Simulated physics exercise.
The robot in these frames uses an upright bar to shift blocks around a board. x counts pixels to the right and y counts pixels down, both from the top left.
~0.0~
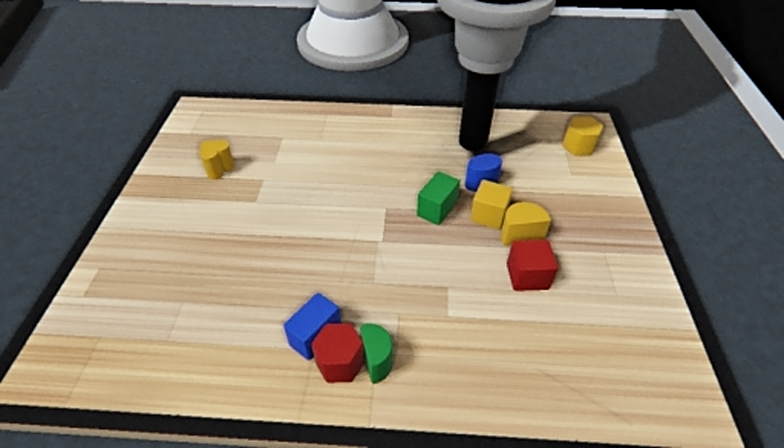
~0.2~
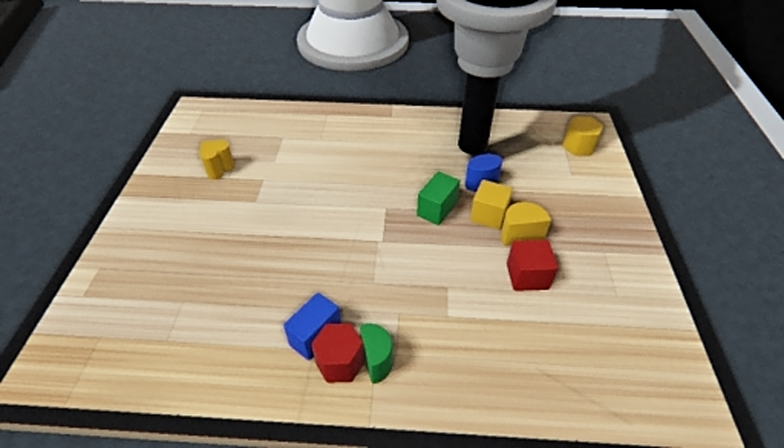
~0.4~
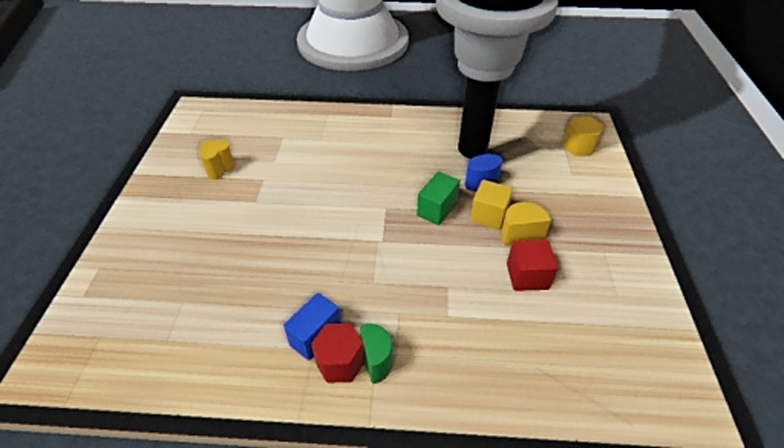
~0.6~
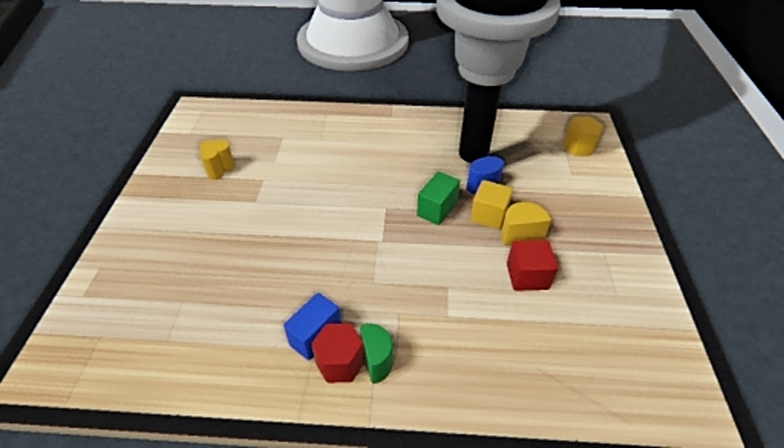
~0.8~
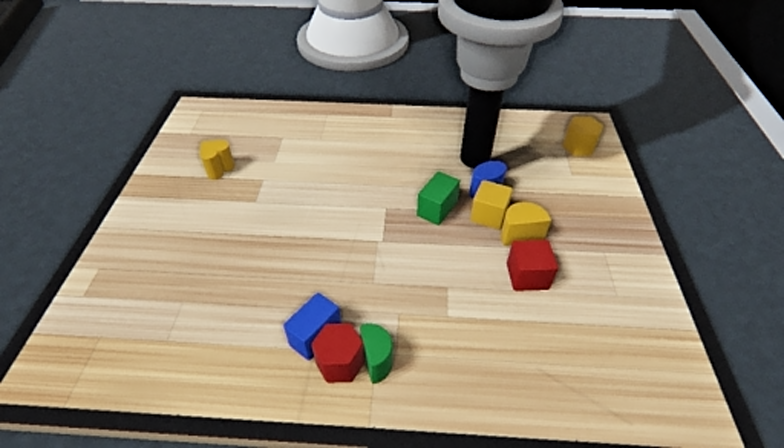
A light wooden board with a black border lies on a dark grey surface, seen from above at an angle by a still camera. A robot's black upright bar stands near a blue block at upper right, close to green, yellow and red blocks, with another group lower down and single yellow blocks toward both upper corners. The bar shifts slightly toward the viewer, nudging the blue block slightly nearer and rightward, while the others stay still.
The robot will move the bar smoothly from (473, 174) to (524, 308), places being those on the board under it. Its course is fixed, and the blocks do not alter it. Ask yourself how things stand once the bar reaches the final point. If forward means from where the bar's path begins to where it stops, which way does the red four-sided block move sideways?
With start-to-end as forward, it shifts left.
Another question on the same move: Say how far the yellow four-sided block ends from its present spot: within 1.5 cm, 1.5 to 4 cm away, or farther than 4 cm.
That one ends up more than 4 cm from where it is now.
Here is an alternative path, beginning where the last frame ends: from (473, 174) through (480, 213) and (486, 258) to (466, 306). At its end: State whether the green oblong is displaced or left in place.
At the end of the path, the green oblong remains in its old spot.
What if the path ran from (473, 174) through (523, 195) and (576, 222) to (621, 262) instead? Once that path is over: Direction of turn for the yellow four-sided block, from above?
The twist is clockwise.
The first path, step by step. One third of the way, bar (489, 198); blue elliptical block (499, 212), turned 35° clockwise; yellow four-sided block (494, 233); yellow D-shaped block (536, 221), turned 35° anticlockwise.
Two thirds of the way, bar (506, 243); blue elliptical block (515, 261), turned 50° clockwise; yellow four-sided block (496, 281); yellow D-shaped block (547, 227), turned 55° anticlockwise; red four-sided block (555, 281), turned 25° anticlockwise.
At the end, bar (528, 294); green oblong not moved; blue elliptical block (534, 318), turned 65° clockwise; yellow four-sided block (489, 310), turned 60° clockwise; yellow D-shaped block (547, 227), turned 55° anticlockwise; red four-sided block (578, 306), turned 95° anticlockwise.
